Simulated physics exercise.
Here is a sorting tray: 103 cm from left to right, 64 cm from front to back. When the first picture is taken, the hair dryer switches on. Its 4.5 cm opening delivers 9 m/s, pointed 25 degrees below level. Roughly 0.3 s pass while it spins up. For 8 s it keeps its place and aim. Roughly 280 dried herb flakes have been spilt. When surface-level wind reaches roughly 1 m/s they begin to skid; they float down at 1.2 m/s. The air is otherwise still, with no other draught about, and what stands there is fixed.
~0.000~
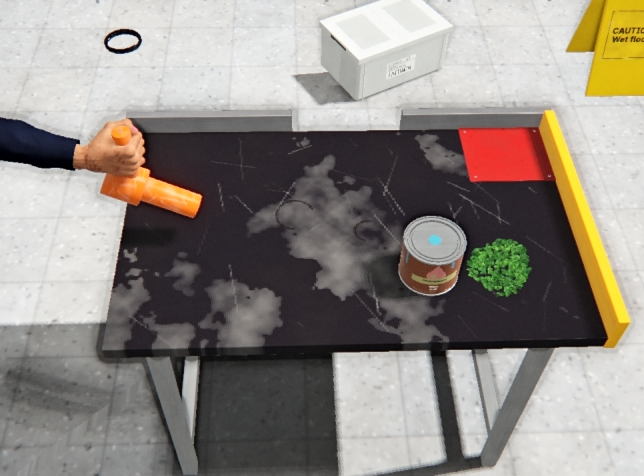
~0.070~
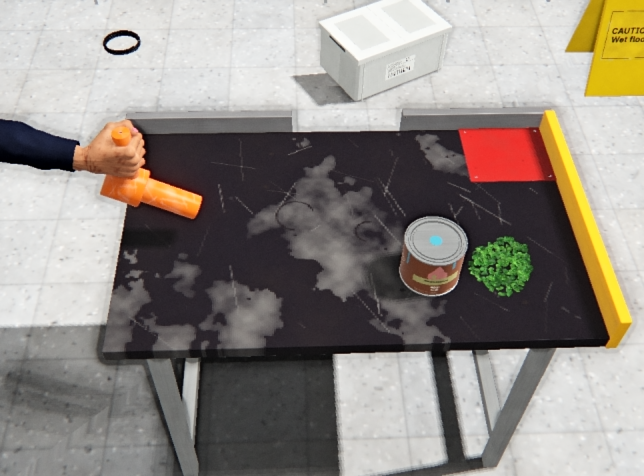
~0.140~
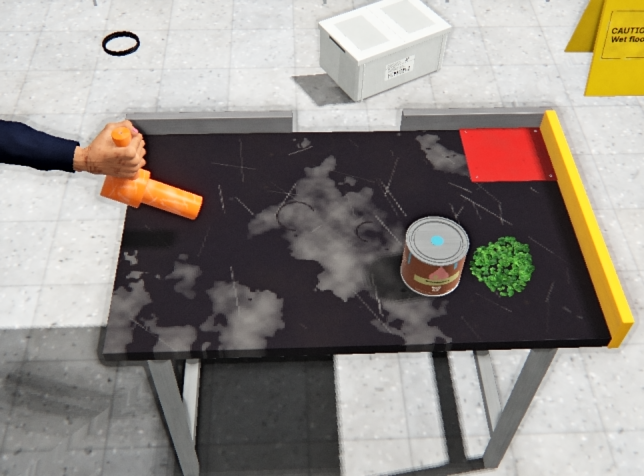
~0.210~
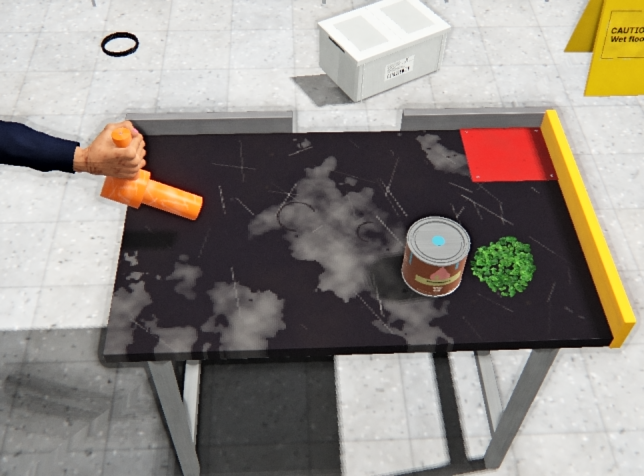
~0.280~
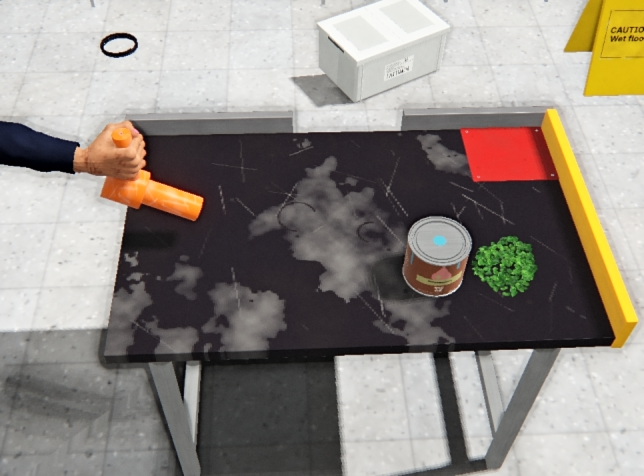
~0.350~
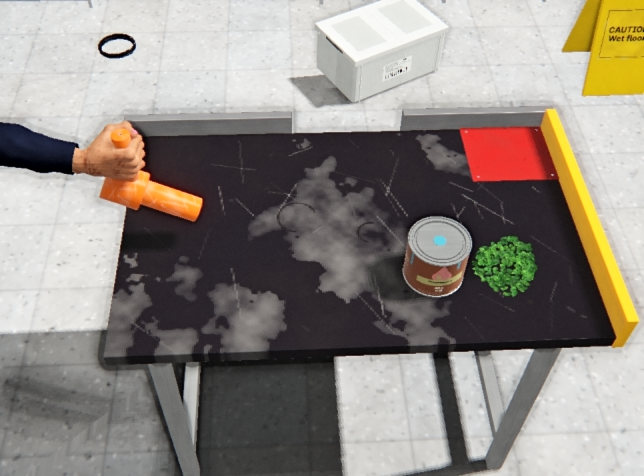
A hand at the left holds an orange hair dryer steady over a dark, scuffed tray, pointed towards a tin and a pile of green flakes near a red mat; nothing visibly moves apart from a very slight shift in the view.
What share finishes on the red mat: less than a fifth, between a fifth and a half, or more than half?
My guess is short of a fifth.
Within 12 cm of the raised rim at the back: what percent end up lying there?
I'd put it at about 0 percent.
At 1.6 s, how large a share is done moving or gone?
The share is near 30 per cent.
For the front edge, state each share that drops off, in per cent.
Roughly 60 % front.
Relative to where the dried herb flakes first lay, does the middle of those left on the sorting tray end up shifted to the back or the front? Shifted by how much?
It ends ahead of its start, some 5 cm.
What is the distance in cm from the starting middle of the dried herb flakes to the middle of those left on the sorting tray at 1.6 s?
The middle is some 0 cm from where it began.
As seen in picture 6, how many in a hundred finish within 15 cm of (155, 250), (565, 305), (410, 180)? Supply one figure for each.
In order: About 0 %, then 30 %, then 0 %.
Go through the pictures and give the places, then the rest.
In the first frame, the middle of the dried herb flakes is near (503, 265), none has stirred yet and the mouth of the hair dryer is at (197, 207).
In the second frame, the middle of the dried herb flakes is near (505, 263), none has stirred yet and the red mat is centred on (506, 154).
In the third frame, the middle of the dried herb flakes is near (506, 263), none has stirred yet and the top of a tin is at (437, 240).
In the fourth frame, the middle of the dried herb flakes is near (507, 263) and none has stirred yet.
In the fifth frame, the middle of the dried herb flakes is near (509, 263) and none has stirred yet.
In the sixth frame, the middle of the dried herb flakes is near (509, 263) and none has stirred yet.
After 1.6 s, 0 % are on the red mat; the middle of those still in play is near (516, 271); 28 % have settled or left.
After 2.6 s, 0 % are on the red mat; the middle of those still in play is near (511, 272); 48 % have settled or left.
After 4.4 s, 0 % are on the red mat; the middle of those still in play is near (508, 276); 62 % have settled or left.
After 8.0 s, at the end, 0 % are on the red mat; the middle of those still in play is near (513, 279).
